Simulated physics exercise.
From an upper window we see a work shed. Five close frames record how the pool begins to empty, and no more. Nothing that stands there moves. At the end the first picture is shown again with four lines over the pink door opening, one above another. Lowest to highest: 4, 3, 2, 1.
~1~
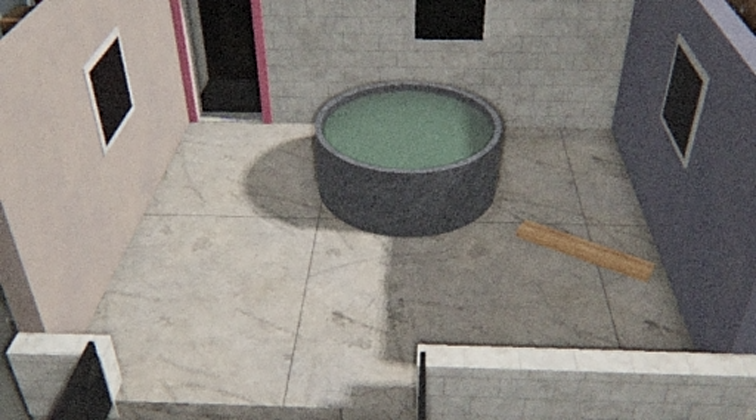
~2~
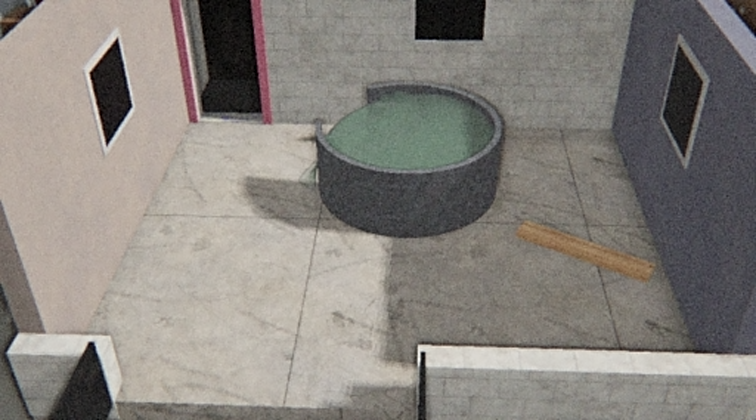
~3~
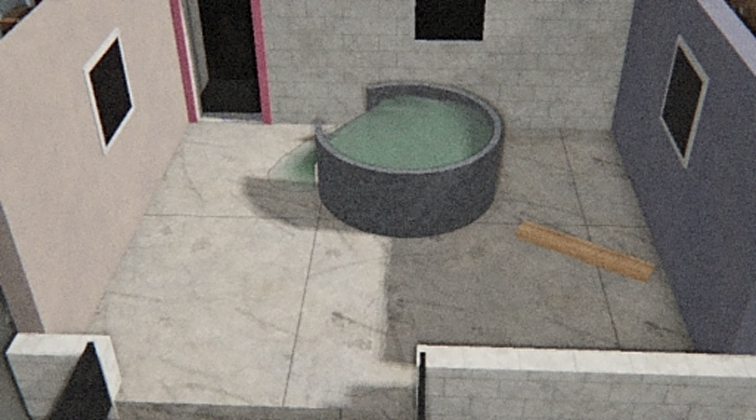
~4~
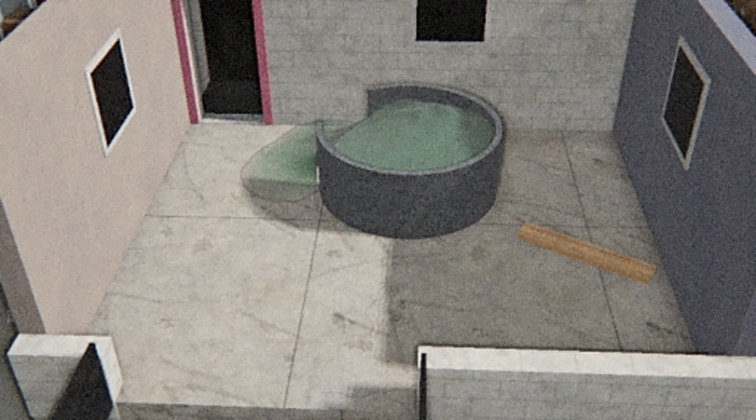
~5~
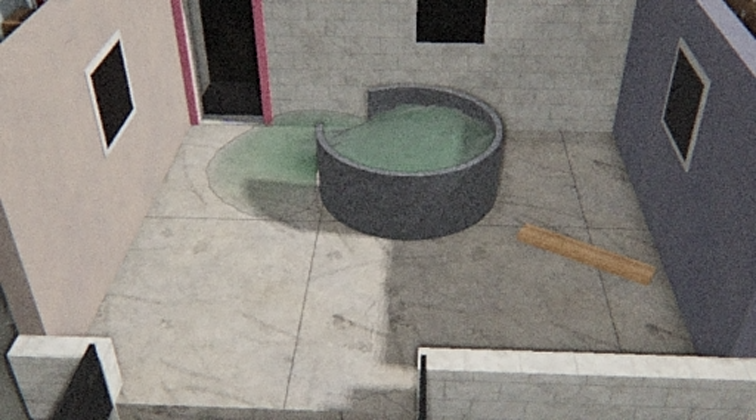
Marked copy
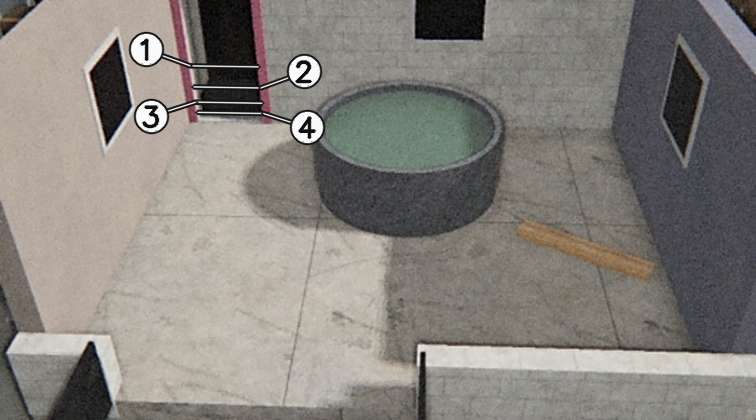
The footage shows a round dark pool of green water in a walled yard with a wooden plank on the floor; a section of its left side opens, and water pours out and spreads leftward across the pale ground.
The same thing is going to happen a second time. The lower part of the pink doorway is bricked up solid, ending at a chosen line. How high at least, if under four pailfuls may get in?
It is 2.
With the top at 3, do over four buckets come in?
Yes, it does.
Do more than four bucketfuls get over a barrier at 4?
Yes, that goes wrong.
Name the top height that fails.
That is height 3.
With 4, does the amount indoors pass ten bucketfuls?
Yes.
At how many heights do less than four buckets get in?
Two.
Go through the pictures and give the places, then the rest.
Water in the pool at rest, its middle at (408, 129); foot of the pink doorway at (231, 122); open gate at (262, 336), in the first picture.
Water covers 1 % of the ground, its front hidden from here, in the second picture.
Front seen at (279, 180), 4 % of the ground wet, in the third picture.
Front seen at (251, 181), 8 % of the ground wet, in the fourth picture.
Front seen at (214, 166), 13 % of the ground wet, in the fifth picture.
On the marked copy, 1 at (224, 66); 2 at (227, 87); 3 at (229, 102); 4 at (230, 112); from the bottom up 4, 3, 2, 1.
With 1, nothing gets over.
With 2, a splash gets over, under a bucket.
With 3, about 8 bucketfuls get in.
With 4, dozens of bucketfuls pour in.
